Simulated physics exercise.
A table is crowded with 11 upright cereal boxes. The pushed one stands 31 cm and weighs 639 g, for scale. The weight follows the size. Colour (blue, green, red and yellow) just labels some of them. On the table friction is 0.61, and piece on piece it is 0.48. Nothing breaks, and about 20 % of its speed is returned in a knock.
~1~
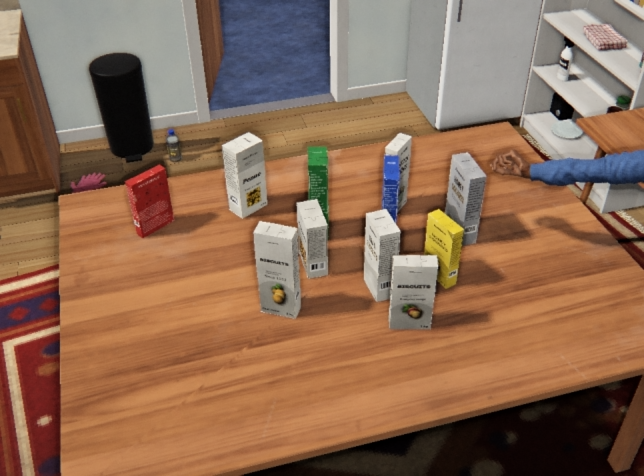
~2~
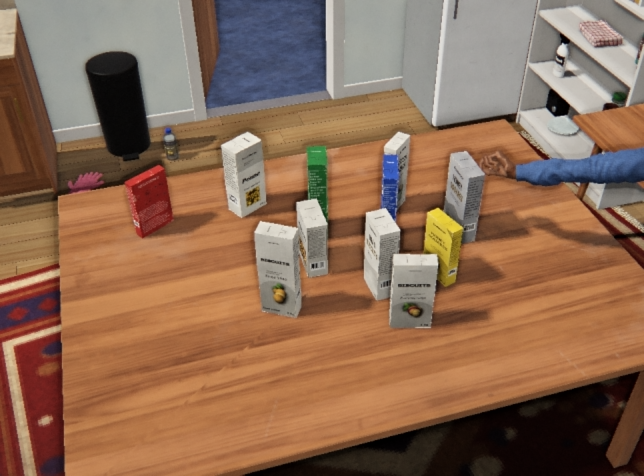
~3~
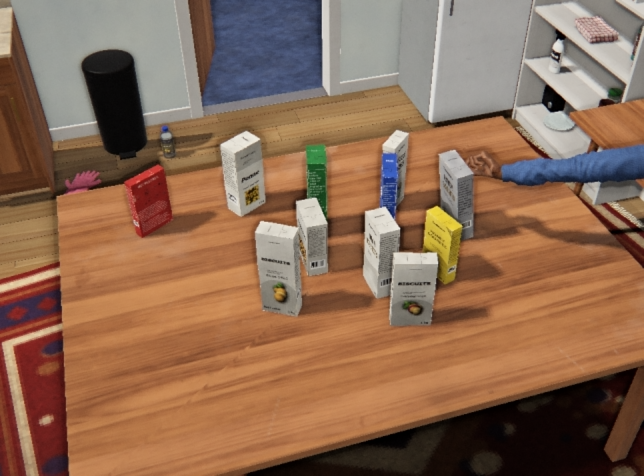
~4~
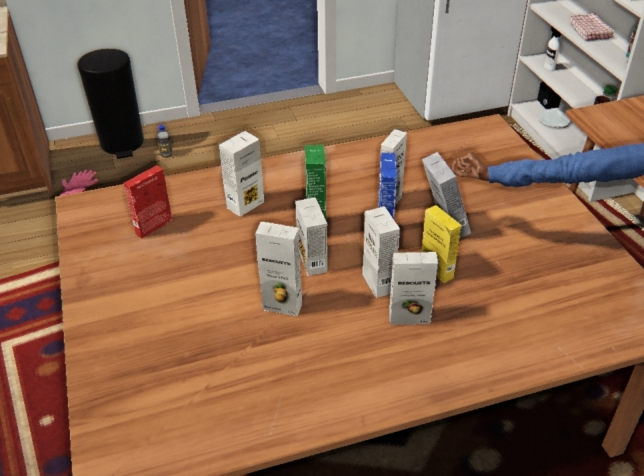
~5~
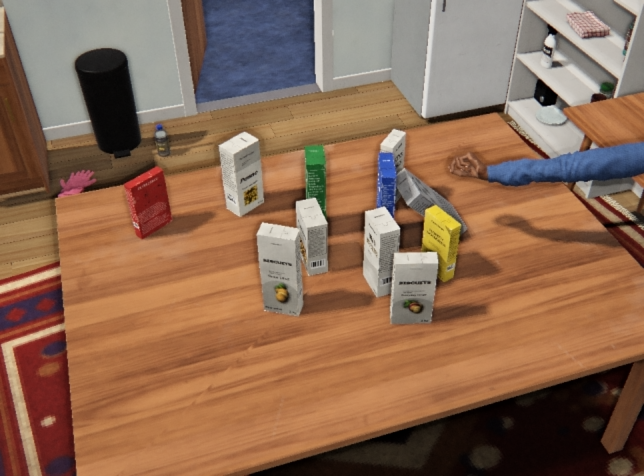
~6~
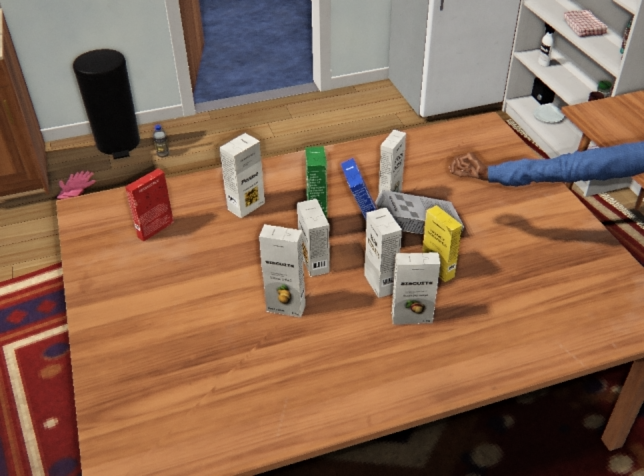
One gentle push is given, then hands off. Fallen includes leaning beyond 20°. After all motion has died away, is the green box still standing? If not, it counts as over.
No.
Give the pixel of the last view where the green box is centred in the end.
Look around pixel (260, 225) in the last frame.
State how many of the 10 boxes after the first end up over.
I make it 2 of them.
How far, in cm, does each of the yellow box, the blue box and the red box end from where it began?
Approx. shifts in cm - yellow: 0; blue: 10; red: 0.
Then, 0.06 s past the last view, 1 of the 10 other boxes over; green box unmoved; blue box 31° from how it stood.
Then, 0.16 s past the last view, 1 of the 10 other boxes over; green box 14° from how it stood; blue box 42° from how it stood.
Then, 0.34 s past the last view, 2 of the 10 other boxes over; green box 48° from how it stood; blue box 42° from how it stood.
Then, 0.44 s past the last view, 2 of the 10 other boxes over; green box lying flat; blue box 42° from how it stood.
In the end, 2 of the 10 other boxes over; green box lying flat; blue box 42° from how it stood; red box unmoved. Eight left standing. From the last view, middles, green box near (260, 225), blue box near (349, 214).
